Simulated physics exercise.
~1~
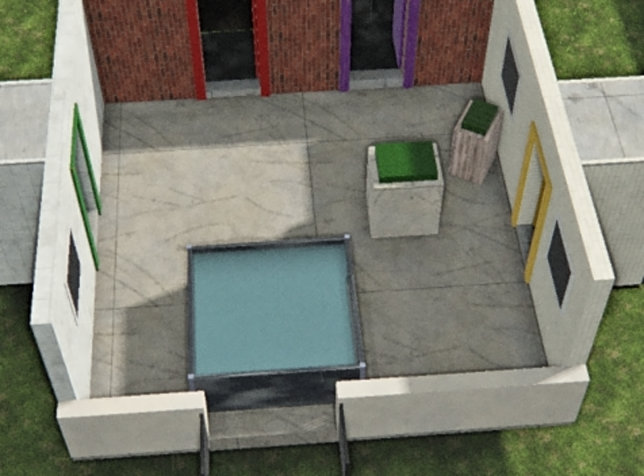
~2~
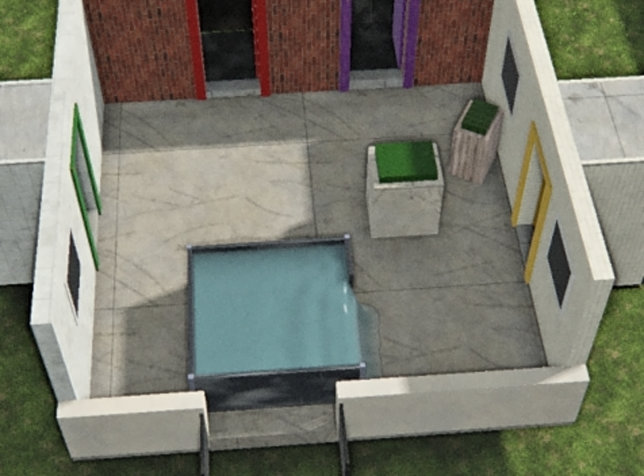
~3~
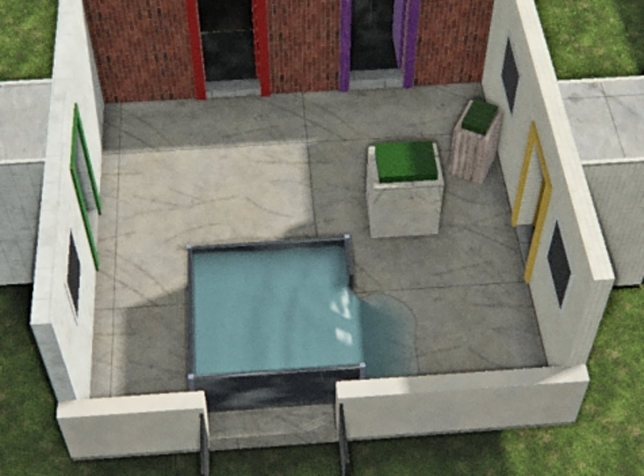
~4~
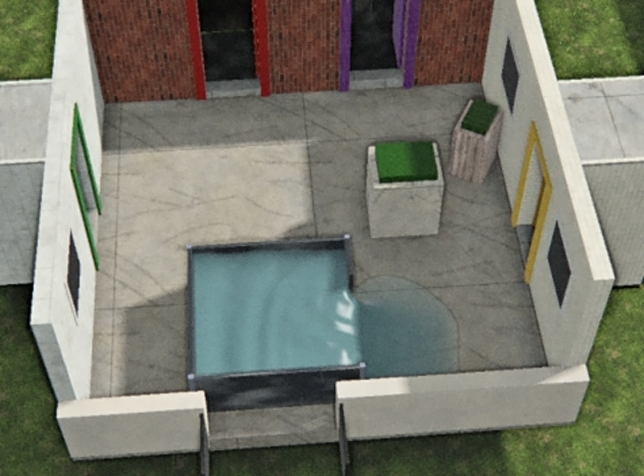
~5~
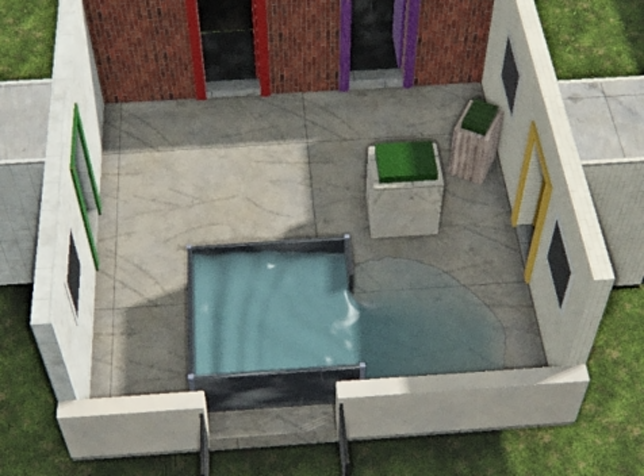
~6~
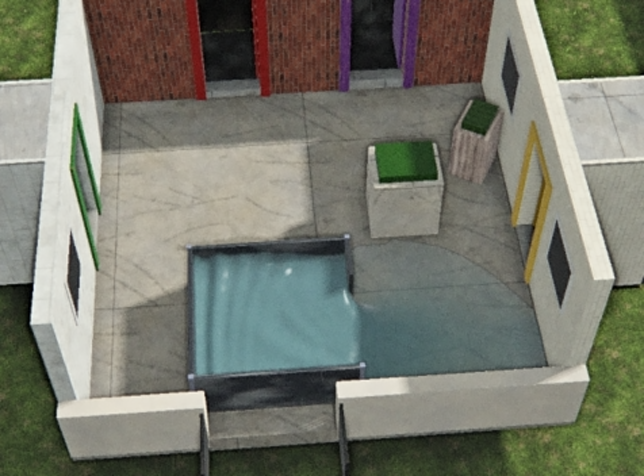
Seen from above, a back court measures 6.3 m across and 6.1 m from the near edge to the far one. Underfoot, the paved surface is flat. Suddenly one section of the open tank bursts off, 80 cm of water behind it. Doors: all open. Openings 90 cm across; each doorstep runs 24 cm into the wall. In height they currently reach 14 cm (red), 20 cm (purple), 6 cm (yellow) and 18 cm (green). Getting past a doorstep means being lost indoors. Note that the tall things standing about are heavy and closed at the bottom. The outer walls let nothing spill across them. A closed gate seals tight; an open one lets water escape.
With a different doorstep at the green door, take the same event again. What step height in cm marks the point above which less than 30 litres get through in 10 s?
The point is around 7.5 cm.
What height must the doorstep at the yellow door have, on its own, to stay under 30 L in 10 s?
The yellow door needs around 26 cm.
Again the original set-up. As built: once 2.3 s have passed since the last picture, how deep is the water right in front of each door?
At the red door the depth is 0 cm, at purple 0 cm, at yellow 17 cm and at green 0 cm.
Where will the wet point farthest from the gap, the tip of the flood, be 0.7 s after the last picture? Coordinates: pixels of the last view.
The farthest wet point is roughly at (500, 205) in the last view.
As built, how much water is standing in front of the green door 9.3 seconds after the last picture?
About 7.0 centimetres deep.
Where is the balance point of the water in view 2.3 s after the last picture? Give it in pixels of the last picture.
(396, 311) or so.
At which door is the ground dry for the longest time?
Final door: Green.
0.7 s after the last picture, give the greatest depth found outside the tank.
Close to 68 centimetres.
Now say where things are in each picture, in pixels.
In the first frame, still water, 80 cm deep, in the open tank at (273, 308); the green door at (87, 196) is dry.
In the second frame, water pours out at (354, 341) and has run 0.4 m, to (374, 321); about 10 cm deep outside, 80 cm at the back.
In the third frame, water pours out at (353, 343) and has run 0.8 m, to (410, 333); about 13 cm deep outside, 80 cm at the back.
In the fourth frame, the front is at (453, 337), 1.4 m from the gap at (353, 345); 2.6 m2 of floor is wet, 80 cm left at the back.
In the fifth frame, the front is at (499, 331), 2.1 m from the gap at (353, 345); 4.2 m2 of floor is wet, 73 cm left at the back.
In the sixth frame, water pours out at (353, 345) and has run 2.6 m, to (544, 361); about 8 cm deep outside, 66 cm at the back; 3.8 m in a straight line remain to the green door at (87, 196).
Then, 0.7 s after the last picture water covers 20 % of the floor, deepest (68 cm) near (542, 387); it has not reached the green door.
Then, 2.3 s after the last picture water covers 35 % of the floor, deepest (50 cm) near (500, 205); it has not reached the green door.
Then, 9.3 s after the last picture water covers 95 % of the floor, deepest (14 cm) near (144, 427); 7 cm at the green door, 0 litres in over its 18 cm doorstep.
At the green door as built, the water peaked near 14 cm, 6.3 s after the last picture.
With a doorstep of 6.5 cm, 46 litres would have come in within the 10 s; with 9 cm, 17 litres. So under 30 litres takes about 7.5 cm.
